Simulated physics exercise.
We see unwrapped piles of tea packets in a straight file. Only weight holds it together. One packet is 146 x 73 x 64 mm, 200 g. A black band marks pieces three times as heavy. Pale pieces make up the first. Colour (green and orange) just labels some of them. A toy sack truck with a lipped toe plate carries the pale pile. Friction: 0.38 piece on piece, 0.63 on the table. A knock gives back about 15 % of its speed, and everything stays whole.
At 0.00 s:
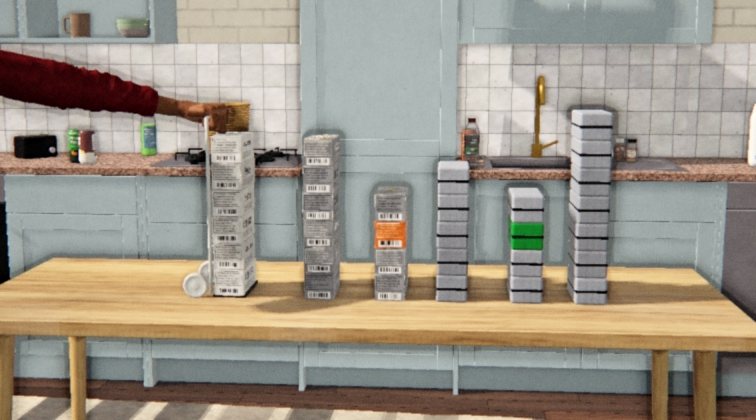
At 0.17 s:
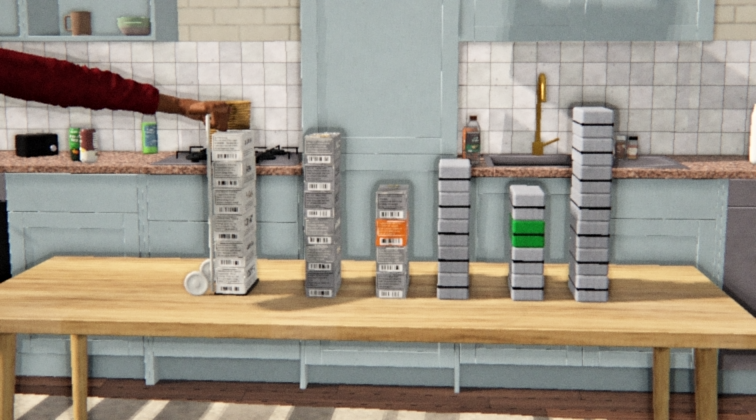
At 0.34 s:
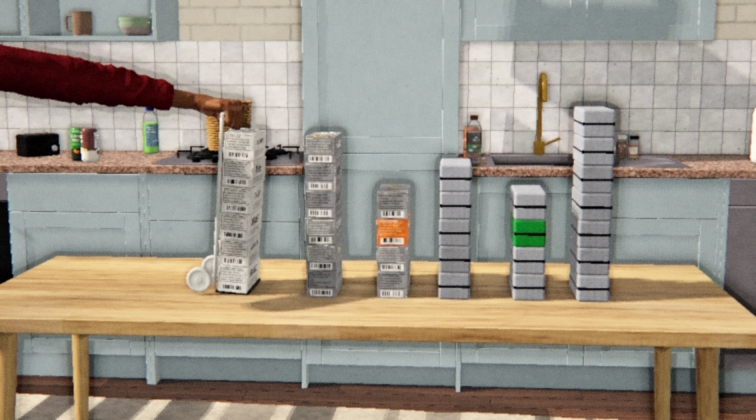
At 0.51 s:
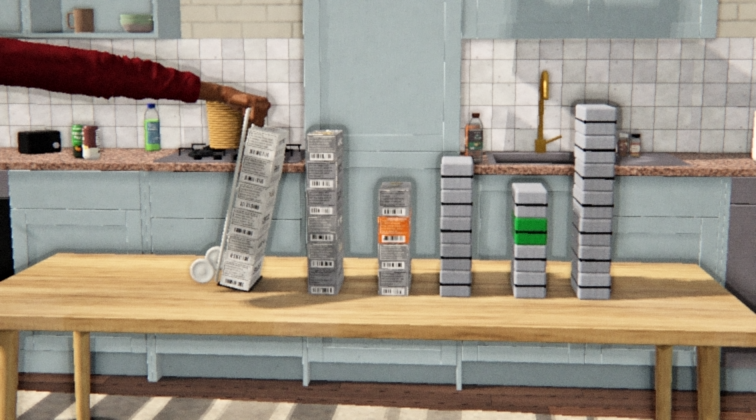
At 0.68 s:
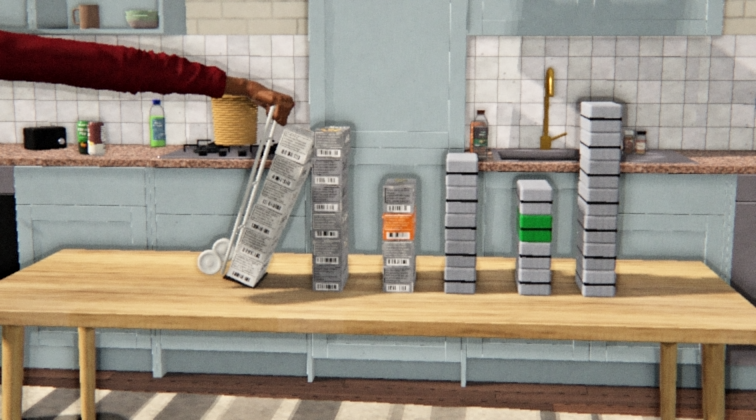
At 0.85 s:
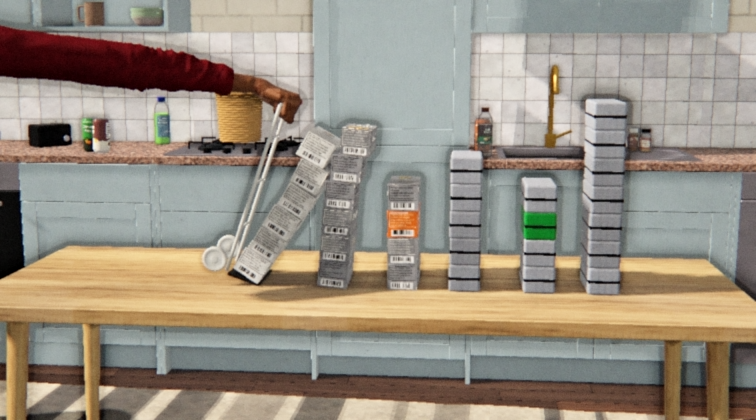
On a kitchen table, a hand tilts a small hand truck, leaning its pale stack rightward against the next.
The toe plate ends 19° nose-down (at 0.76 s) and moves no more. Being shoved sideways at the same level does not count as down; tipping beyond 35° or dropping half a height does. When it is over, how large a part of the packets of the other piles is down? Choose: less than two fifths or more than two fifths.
It comes to over two fifths.
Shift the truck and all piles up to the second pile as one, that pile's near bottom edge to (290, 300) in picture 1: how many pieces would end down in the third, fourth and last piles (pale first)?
Then third 3, fourth 5, last 7.
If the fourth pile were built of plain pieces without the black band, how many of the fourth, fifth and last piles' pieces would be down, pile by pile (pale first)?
Then fourth 1, fifth 0, last 0.
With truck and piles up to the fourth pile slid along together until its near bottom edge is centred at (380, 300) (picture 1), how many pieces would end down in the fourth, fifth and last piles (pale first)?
Then fourth 5, fifth 0, last 0.
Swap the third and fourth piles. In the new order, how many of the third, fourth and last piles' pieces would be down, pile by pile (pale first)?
Then third 4, fourth 4, last 7.
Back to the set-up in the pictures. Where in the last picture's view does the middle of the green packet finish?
At about (631, 250).
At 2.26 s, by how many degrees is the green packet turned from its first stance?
Roughly 30°.
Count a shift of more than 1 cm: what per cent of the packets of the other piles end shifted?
100 per cent.
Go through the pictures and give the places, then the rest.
In the first frame (we follow the side turned to the camera), truck frame (208, 154) 0° forward; orange packet (390, 235); green packet (528, 237); no other piece has moved.
In the second frame, truck frame (209, 152) 0° forward; green packet (529, 235).
In the third frame, truck frame (221, 149) 4° forward, top of the pale pile leaning 4°; green packet (530, 234); no other piece has moved.
In the fourth frame, truck frame (242, 145) 12° forward, top of the pale pile leaning 12°; green packet (531, 232); no other piece has moved.
In the fifth frame, truck frame (262, 142) 18° forward, top of the pale pile leaning 21°; green packet (536, 229); one has shifted.
In the sixth frame, truck frame (269, 139) 19° forward, top of the pale pile leaning 29°; green packet (541, 227); orange packet (403, 225); steepest lean 5°, the packet at (355, 142); 6 stirred so far.
Around 1.06 s, 6 of the pale pile down; none of the 26 other packets down, 7 disturbed.
Around 1.54 s, 6 of the pale pile down; 6 of the 26 other packets down; orange packet tipped 32°.
Around 2.26 s, 6 of the pale pile down; 17 of the 26 other packets down; orange packet tipped 39°, 53 mm lower; green packet tipped 28°.
Around 2.70 s, 6 of the pale pile down; 26 of the 26 other packets down; green packet tipped 55°, 58 mm lower; orange packet tipped 40°, 55 mm lower.
Finally (3.0 s), 6 of the pale pile down; 26 of the 26 other packets down; orange packet tipped 40°, 55 mm lower; green packet tipped 38°, 7 cm lower. That is 100 per cent. Seen by the last camera, middles, orange packet near (490, 243), green packet near (631, 250).
